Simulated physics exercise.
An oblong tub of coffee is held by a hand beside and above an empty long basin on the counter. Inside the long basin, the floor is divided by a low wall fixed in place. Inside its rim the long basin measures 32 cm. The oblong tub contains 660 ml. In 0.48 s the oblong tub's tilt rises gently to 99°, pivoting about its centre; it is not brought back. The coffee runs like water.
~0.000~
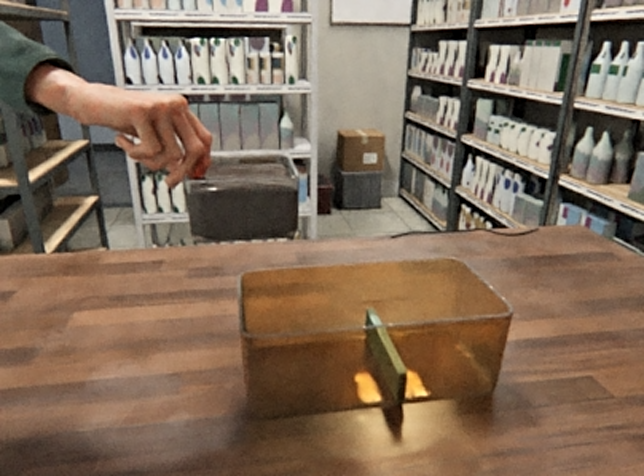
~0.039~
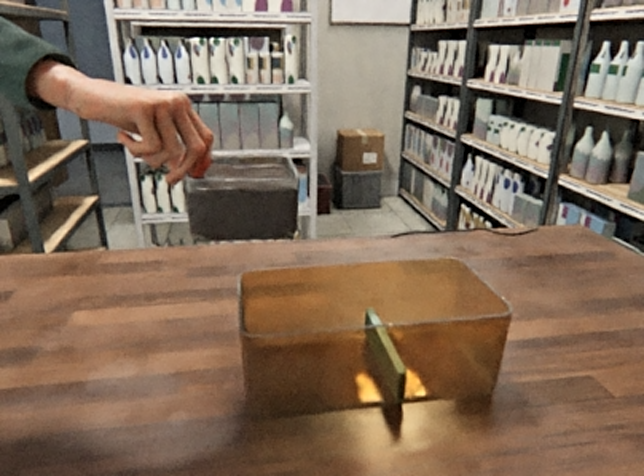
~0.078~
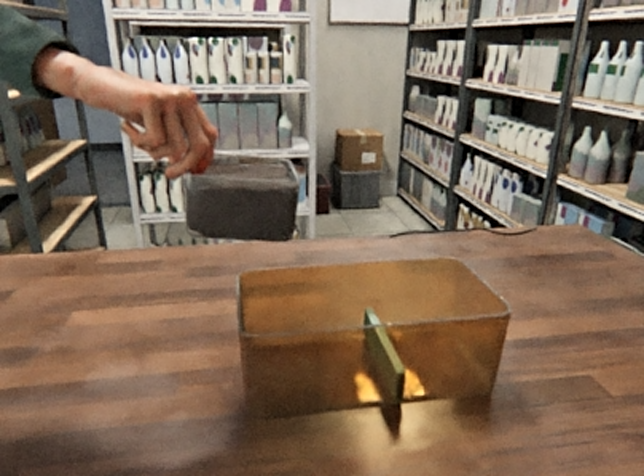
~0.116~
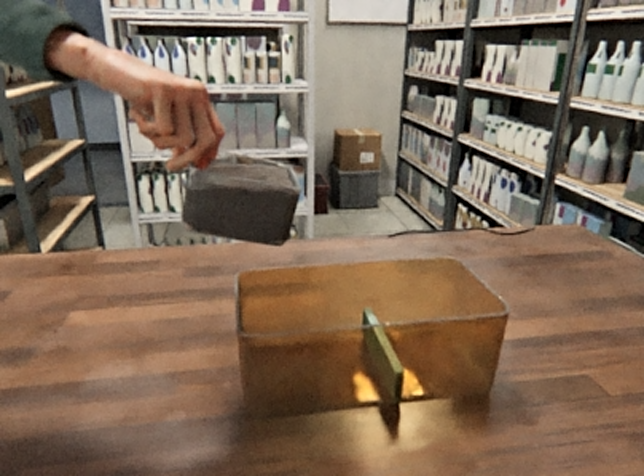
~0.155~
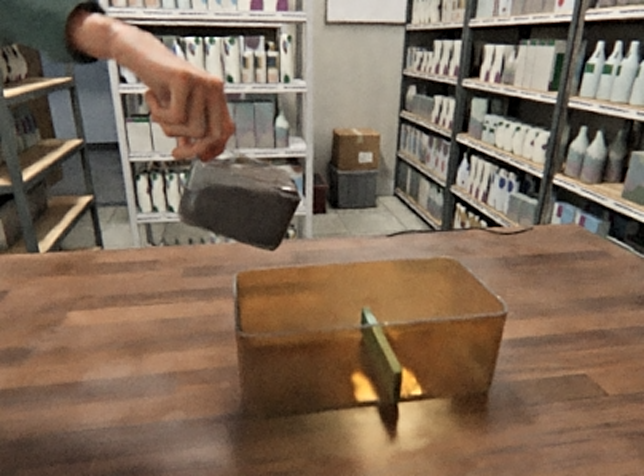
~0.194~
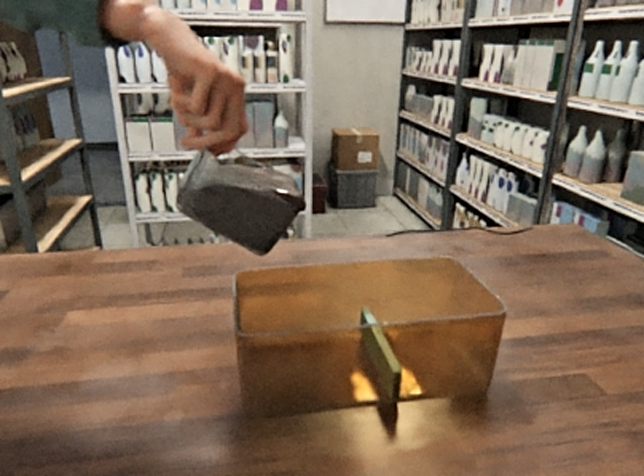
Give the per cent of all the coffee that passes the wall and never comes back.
I would say 9 percent.
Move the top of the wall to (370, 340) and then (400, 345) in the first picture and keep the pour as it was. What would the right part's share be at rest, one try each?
I'd say 5 percent on the first go, 15 percent on the next.
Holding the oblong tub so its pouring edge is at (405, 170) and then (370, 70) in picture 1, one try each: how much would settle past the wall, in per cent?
In turn about 85 and 75 per cent.
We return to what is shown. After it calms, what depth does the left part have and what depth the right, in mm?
The left side settles near 20 mm and the right side near 2 mm.
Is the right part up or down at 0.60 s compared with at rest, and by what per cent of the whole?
Result: An increase, close to 8.
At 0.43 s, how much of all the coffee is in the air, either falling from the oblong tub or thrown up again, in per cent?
Estimate: Some 46 % of the total.
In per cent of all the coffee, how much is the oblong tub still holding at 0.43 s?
Remaining: Near 24 % of the total.
By 0.43 s the tilt is 96° and 24 per cent is still to pour, 31 is left of the wall and 0 right of it.
By 0.60 s the tilt is 99° and 6 per cent is still to pour, 78 is left of the wall and 1 right of it.
By 0.78 s the tilt is 99° and 2 per cent is still to pour, 83 is left of the wall and 7 right of it.
By 0.98 s the tilt is 99° and 0 per cent is still to pour, 85 is left of the wall and 9 right of it.
At rest 86 per cent lies left of the wall, 9 right of it and 5 outside.
